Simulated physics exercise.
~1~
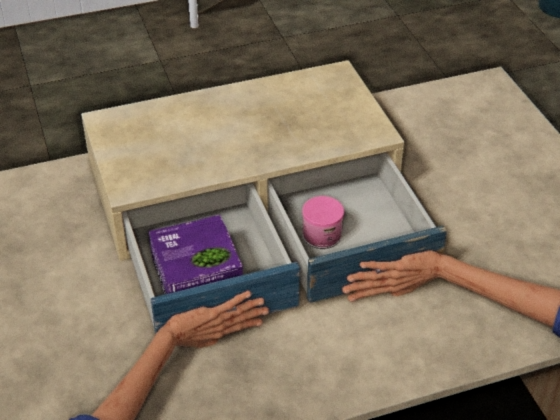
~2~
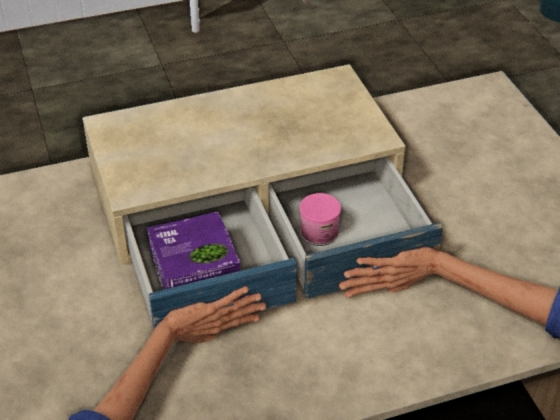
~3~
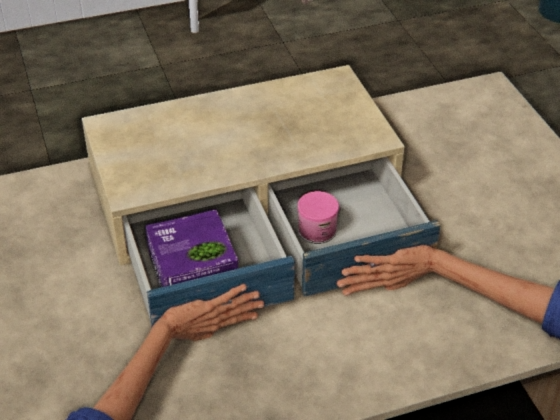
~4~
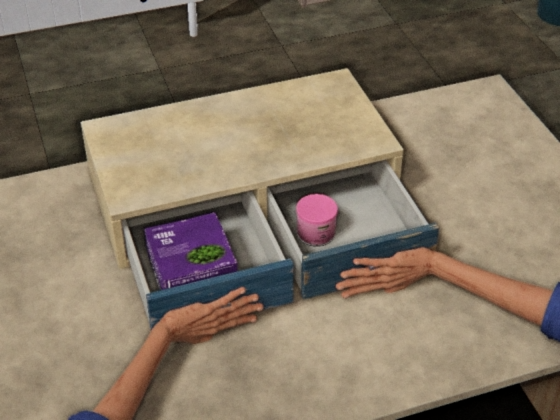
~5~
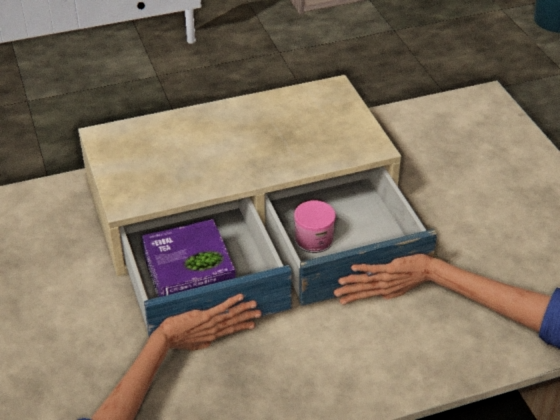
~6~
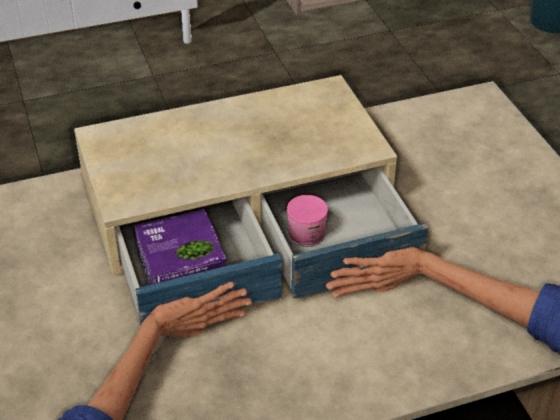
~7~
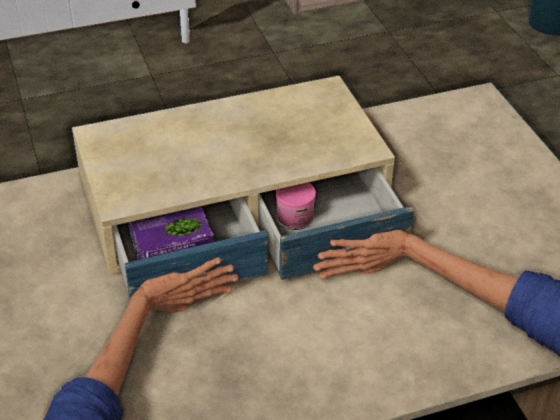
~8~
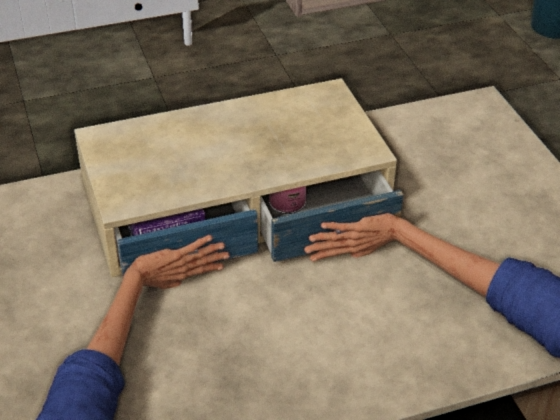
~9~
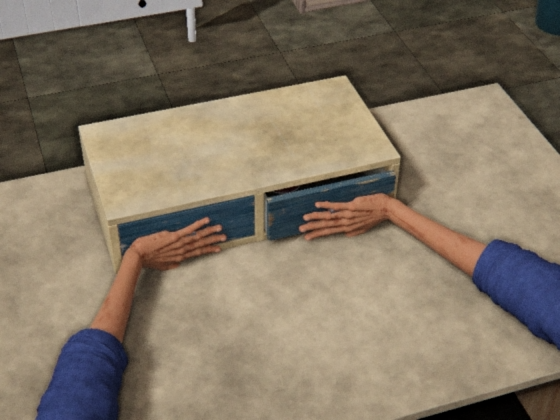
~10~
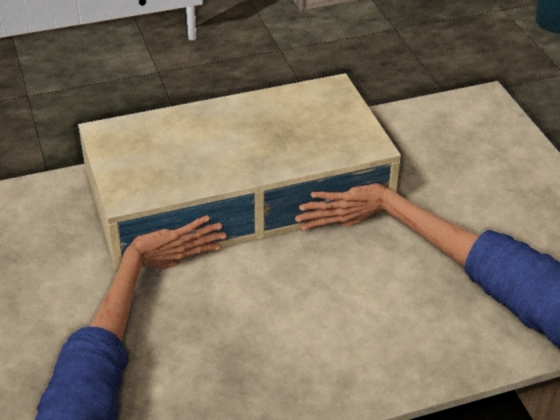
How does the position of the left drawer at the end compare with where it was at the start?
At the start the left drawer was pulled out with the purple box showing inside, but by the end it had been pushed back into the chest and sat flush with its front.
